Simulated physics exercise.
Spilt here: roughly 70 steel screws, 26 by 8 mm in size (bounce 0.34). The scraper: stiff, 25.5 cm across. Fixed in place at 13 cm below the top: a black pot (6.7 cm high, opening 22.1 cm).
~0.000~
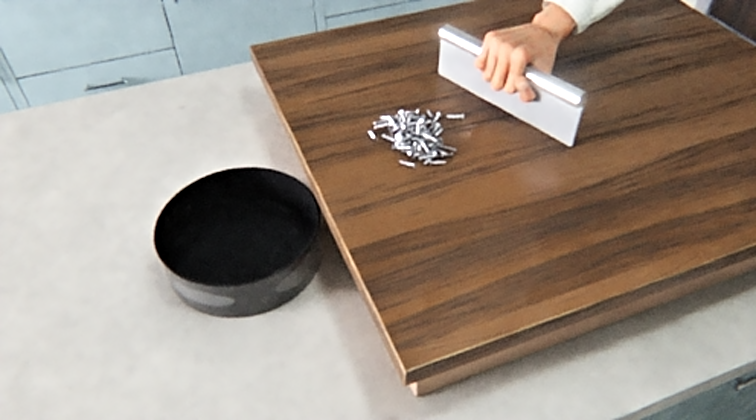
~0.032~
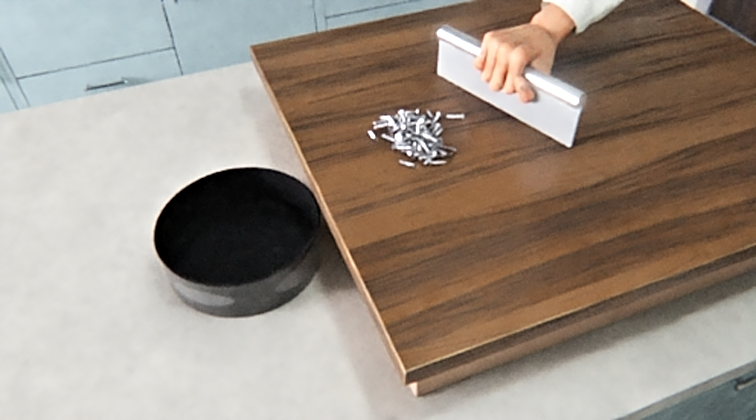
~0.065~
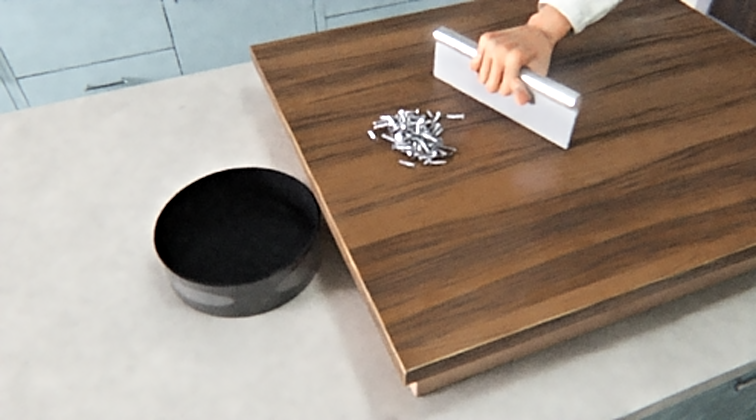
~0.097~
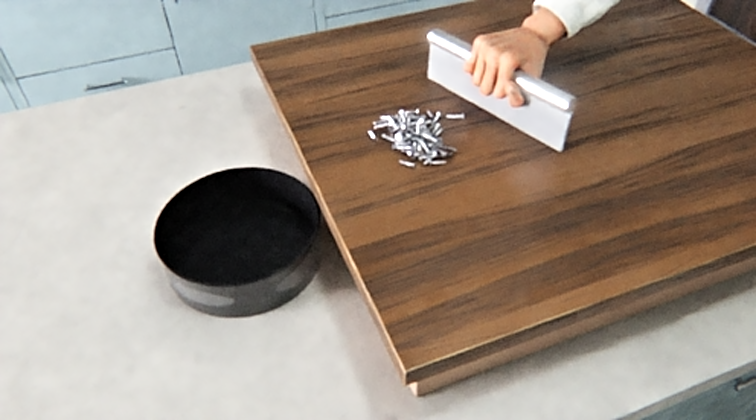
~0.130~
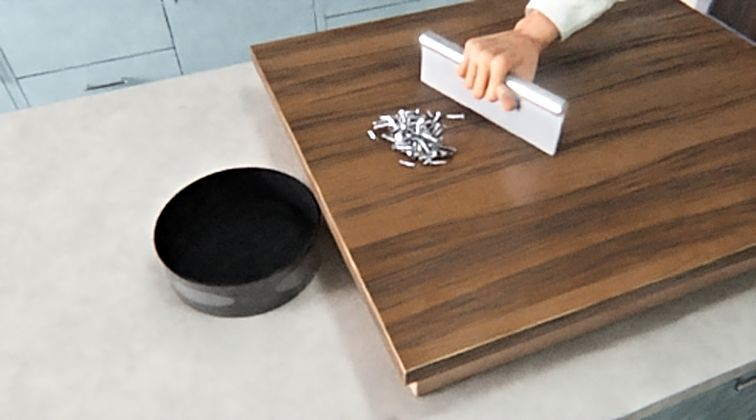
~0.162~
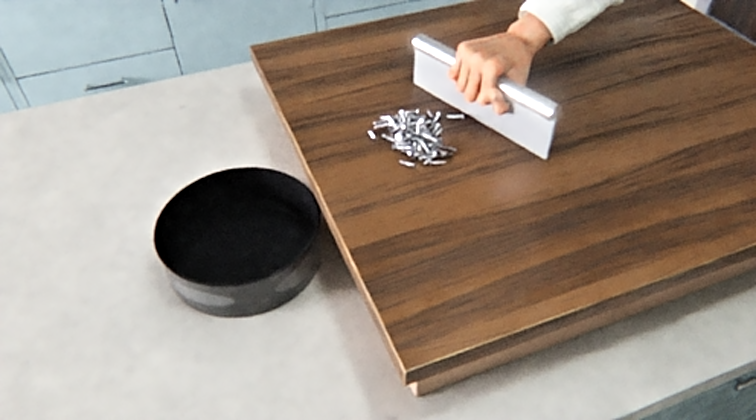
The footage shows a hand holding a flat scraper upright on a dark wooden board and sliding it a short way left towards a small heap of metal pieces, which stays still, as does a black pot on the counter.
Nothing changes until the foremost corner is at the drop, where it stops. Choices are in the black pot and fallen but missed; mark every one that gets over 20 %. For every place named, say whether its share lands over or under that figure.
Black pot - over, fallen but missed - under.
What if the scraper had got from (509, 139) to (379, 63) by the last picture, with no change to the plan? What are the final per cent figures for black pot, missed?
Black pot 65; missed 30.
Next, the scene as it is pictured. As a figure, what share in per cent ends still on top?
About 60 percent.
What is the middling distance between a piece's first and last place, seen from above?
Around 16 centimetres.
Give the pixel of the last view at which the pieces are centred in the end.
About (328, 190).
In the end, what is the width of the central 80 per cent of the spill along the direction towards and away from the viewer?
Close to 12 cm front to back.
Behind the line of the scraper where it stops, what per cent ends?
About 0 per cent.
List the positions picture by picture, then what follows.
The first picture shows scraper from (578, 114) to (444, 44); moved 0.0 cm; pieces shifted so far, 0; middle of the spill at (419, 130); black pot at (238, 221).
The second picture shows scraper from (577, 114) to (443, 45); moved 0.2 cm; pieces shifted so far, 0; middle of the spill at (419, 130).
The third picture shows scraper from (573, 116) to (439, 46); moved 0.9 cm; pieces shifted so far, 0; middle of the spill at (419, 130).
The fourth picture shows scraper from (567, 119) to (433, 48); moved 2.1 cm; pieces shifted so far, 0; middle of the spill at (419, 130).
The fifth picture shows scraper from (559, 123) to (426, 51); moved 3.5 cm; pieces shifted so far, 0; middle of the spill at (419, 130).
The sixth picture shows scraper from (552, 126) to (418, 54); moved 4.9 cm; pieces shifted so far, 0; middle of the spill at (419, 130); black pot at (238, 221). Its speed is about 0.44 m/s, heading 12 degrees towards the viewer.
After 0.43 s, scraper 17 cm from its start, spill 12 cm wide; still on top 100 %.
After 0.69 s, scraper 27 cm from its start, spill 15 cm wide; still on top 100 %.
After 0.91 s, scraper 27 cm from its start, spill 14 cm wide; black pot 30 %, off the edge, not caught 5 %, still on top 65 %.
At rest (1.8 s), black pot 35 %, fallen but missed 5 %, still on top 60 %.
